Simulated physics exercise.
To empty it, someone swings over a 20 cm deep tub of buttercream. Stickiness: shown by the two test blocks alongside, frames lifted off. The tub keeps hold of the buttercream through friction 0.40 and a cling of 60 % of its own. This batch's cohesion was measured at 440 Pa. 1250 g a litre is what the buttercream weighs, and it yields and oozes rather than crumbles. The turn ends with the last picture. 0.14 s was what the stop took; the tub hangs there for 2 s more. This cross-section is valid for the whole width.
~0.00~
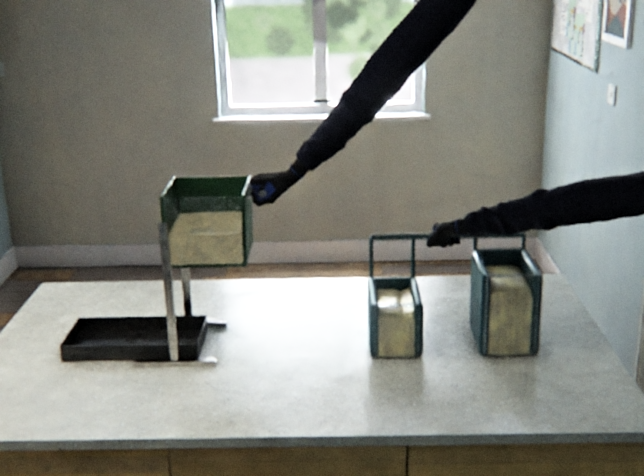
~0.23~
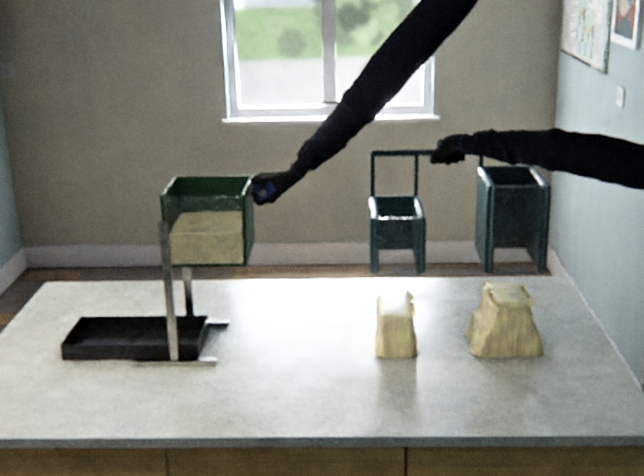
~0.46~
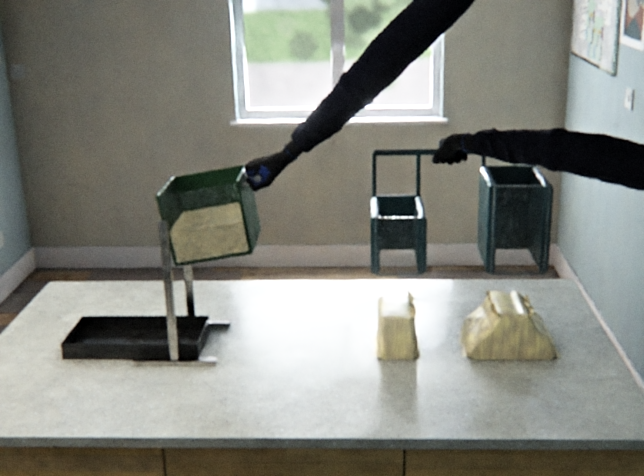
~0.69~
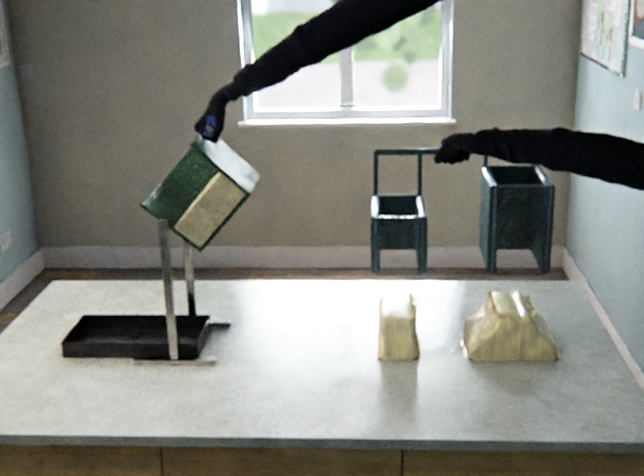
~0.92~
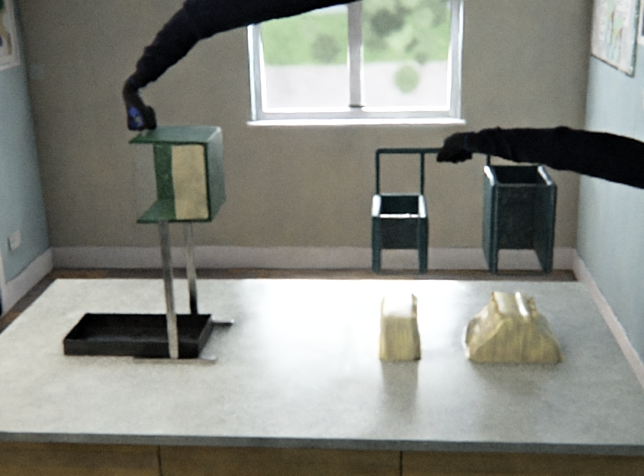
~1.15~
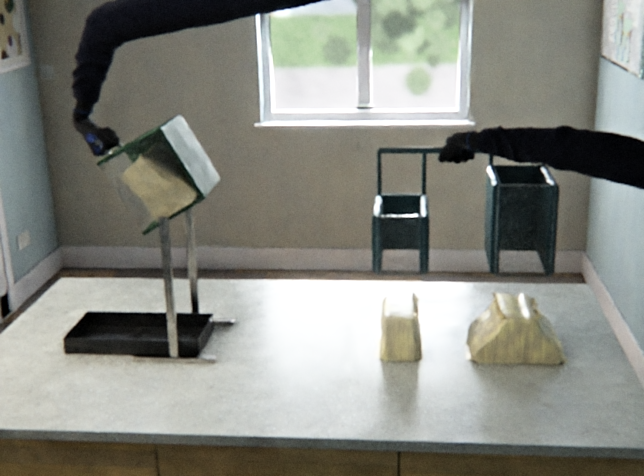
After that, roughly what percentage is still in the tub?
Roughly 0 %.
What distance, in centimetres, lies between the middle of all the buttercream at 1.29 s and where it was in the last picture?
Something like 13 cm, I'd say.
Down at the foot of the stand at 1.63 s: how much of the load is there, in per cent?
Down at that time: Approx. 100 %.
After 1.29 s, the tub is at 119 degrees and holds 42 %.
After 1.46 s, the tub is at 119 degrees and holds 0 %.
After 1.63 s, the tub is at 119 degrees and holds 0 %.
After 1.80 s, the tub is at 119 degrees and holds 0 %.
After 3.15 s, at the end, the tub is at 119 degrees and holds 0 %.
